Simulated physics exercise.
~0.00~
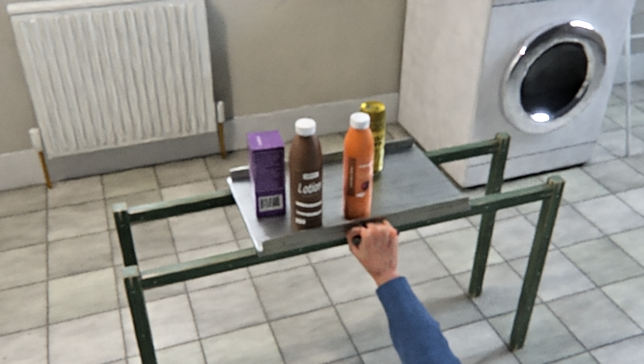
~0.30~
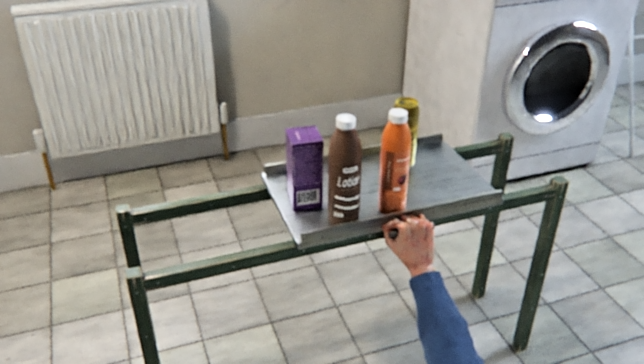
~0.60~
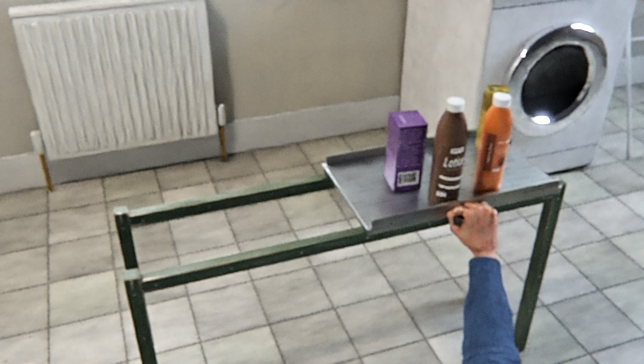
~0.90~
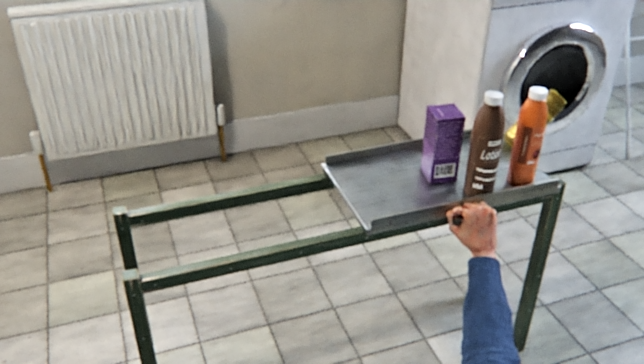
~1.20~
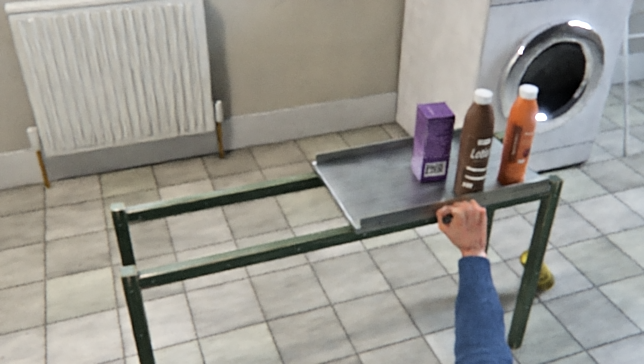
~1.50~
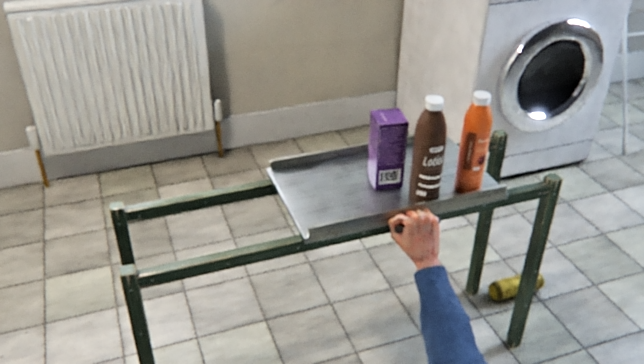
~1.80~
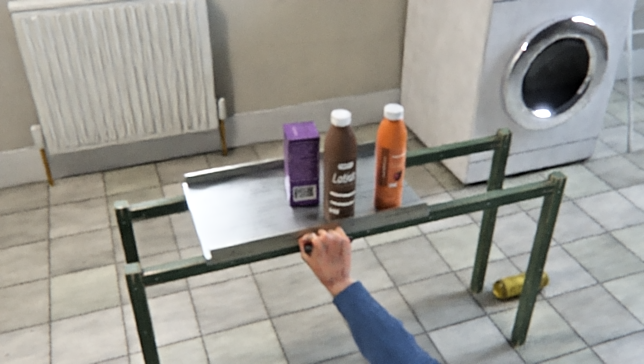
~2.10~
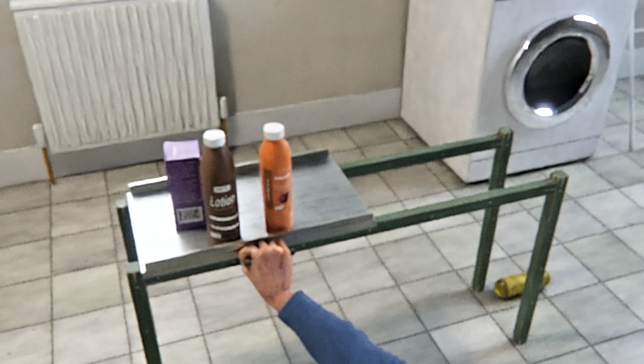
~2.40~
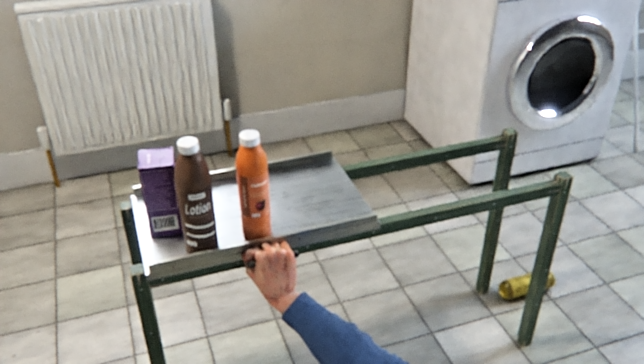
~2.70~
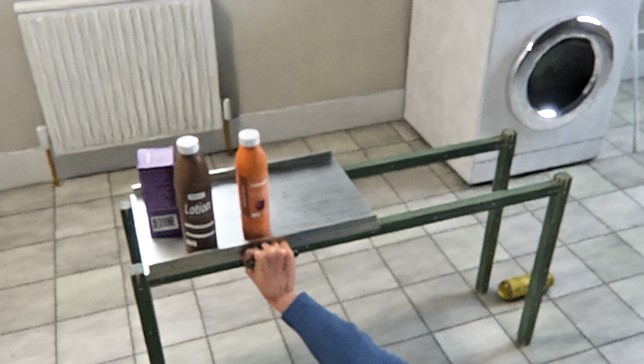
A hand slides a tray right, the yellow can falls off, then slides it left.
